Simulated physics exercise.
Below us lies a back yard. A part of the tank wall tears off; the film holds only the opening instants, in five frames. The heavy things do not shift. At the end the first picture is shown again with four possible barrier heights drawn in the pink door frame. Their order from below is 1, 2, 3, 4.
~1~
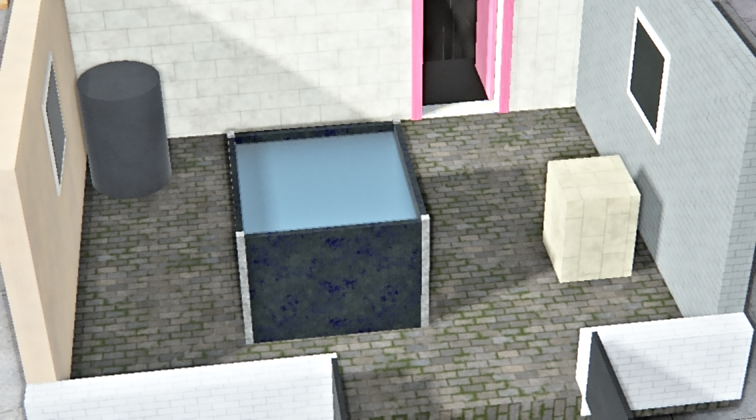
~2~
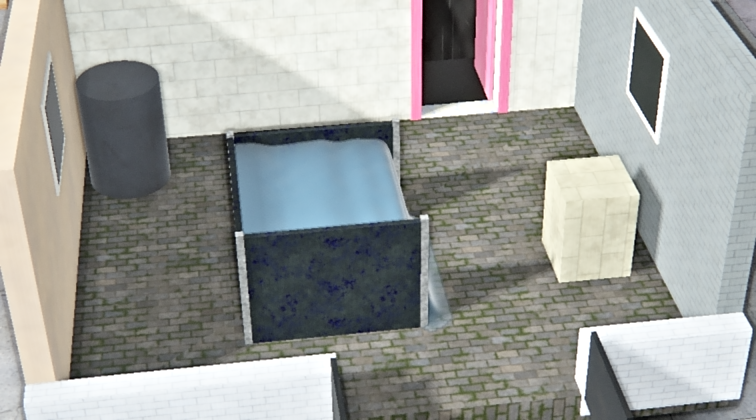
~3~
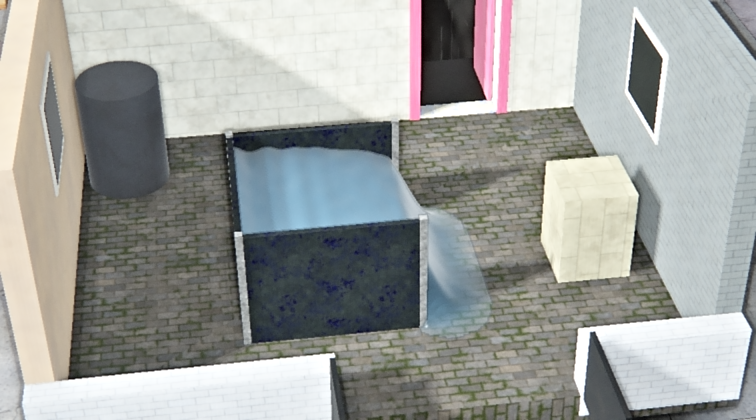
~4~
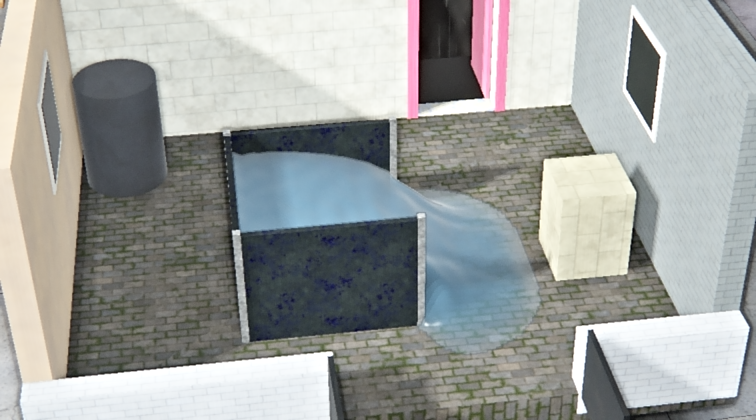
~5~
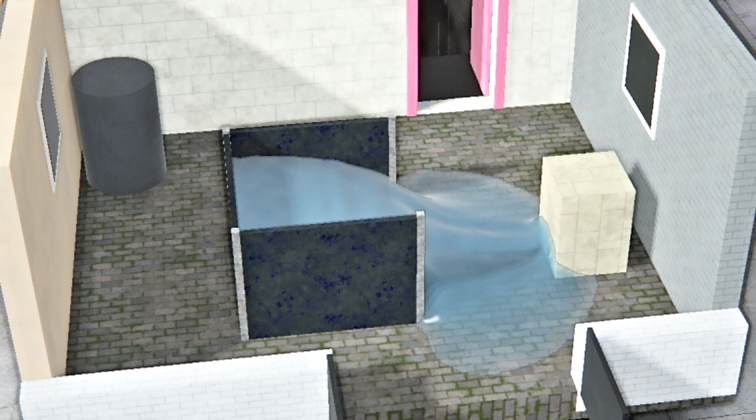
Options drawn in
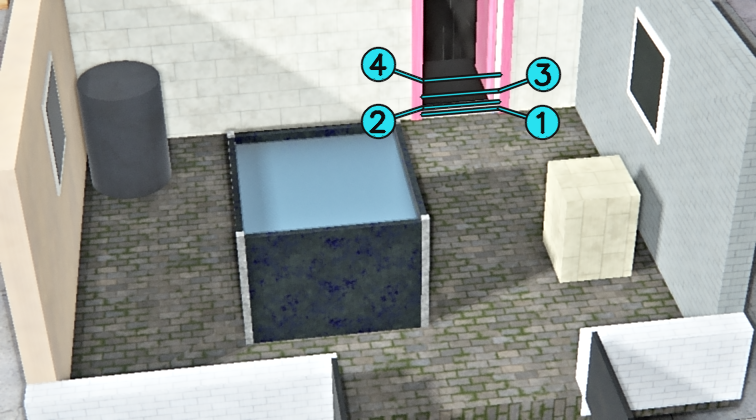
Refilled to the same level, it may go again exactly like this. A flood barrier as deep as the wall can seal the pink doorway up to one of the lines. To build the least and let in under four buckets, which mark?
3 is the one.
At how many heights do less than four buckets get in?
Two.
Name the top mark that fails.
The answer is 2.
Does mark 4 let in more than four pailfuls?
No.
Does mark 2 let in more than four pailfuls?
Yes, it does.
In cyan, 1 at (460, 111); 2 at (460, 104); 3 at (461, 93); 4 at (461, 77); from the bottom up 1, 2, 3, 4.
If 1 is chosen, dozens of bucketfuls pour in.
If 2 is chosen, about 10 bucketfuls get in.
If 3 is chosen, a splash gets over, under a bucket.
If 4 is chosen, nothing gets over.
